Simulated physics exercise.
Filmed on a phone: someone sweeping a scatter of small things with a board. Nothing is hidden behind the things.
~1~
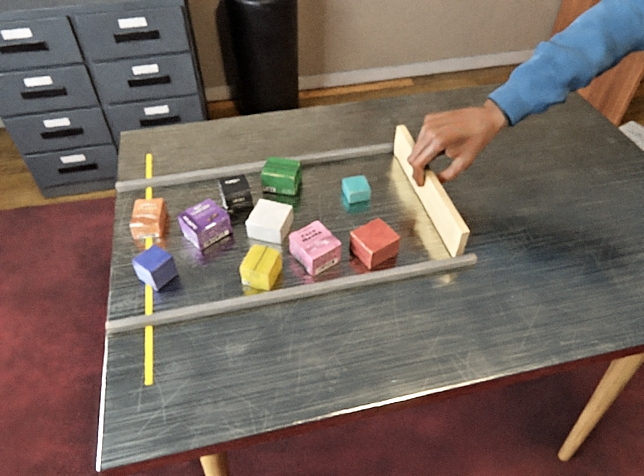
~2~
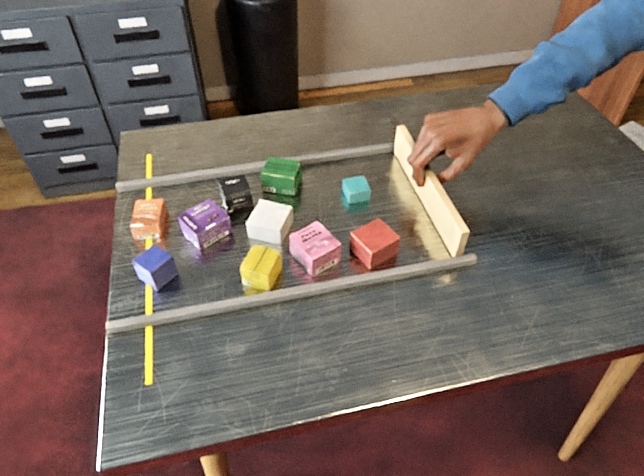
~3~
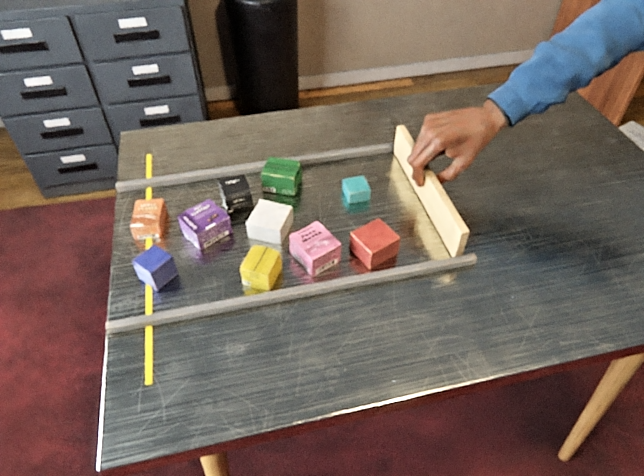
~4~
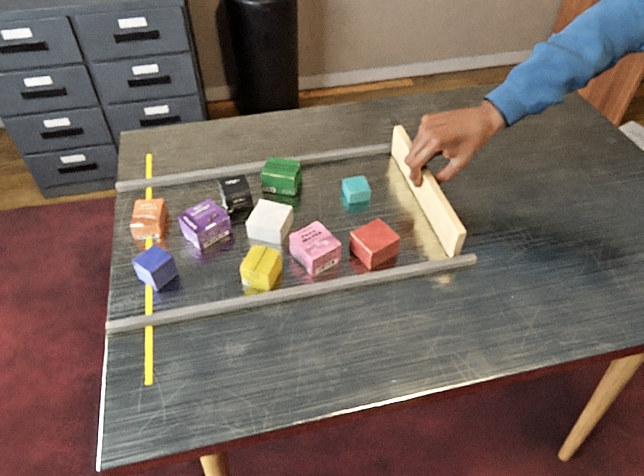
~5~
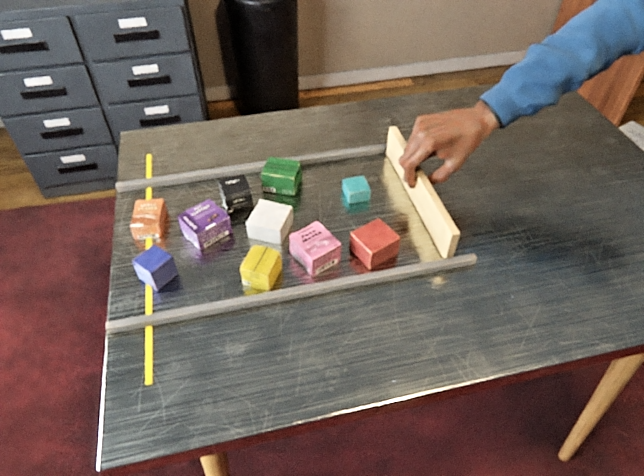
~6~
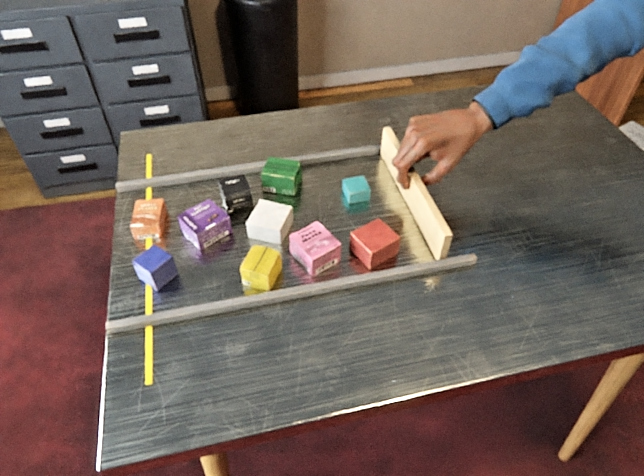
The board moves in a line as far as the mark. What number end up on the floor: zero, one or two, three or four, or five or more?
In the end the number that fall off is five or more.
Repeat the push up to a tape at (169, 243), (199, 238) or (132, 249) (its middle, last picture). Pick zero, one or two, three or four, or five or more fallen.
Taking them in turn, three or four; none; more than four.
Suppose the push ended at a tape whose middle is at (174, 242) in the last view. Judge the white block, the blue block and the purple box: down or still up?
The white block does not fall, the blue block goes over, the purple box is lost.
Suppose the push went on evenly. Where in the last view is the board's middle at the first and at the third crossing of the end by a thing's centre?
About (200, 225), then (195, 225).
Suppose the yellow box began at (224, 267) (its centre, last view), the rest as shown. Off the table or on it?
Then it comes down.
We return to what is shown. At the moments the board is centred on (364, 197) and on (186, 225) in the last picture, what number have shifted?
The counts are 2 and 10.
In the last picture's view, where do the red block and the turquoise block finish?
First (126, 283), then (135, 224).
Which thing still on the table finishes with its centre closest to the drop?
That is the green box.
Early on, none off yet; orange box at rest near (149, 218); blue block at rest near (156, 267); purple box at rest near (205, 224).
Finally, the number that fall off is five or more; lost, pink box, yellow box, black box, purple box, blue block and orange box.
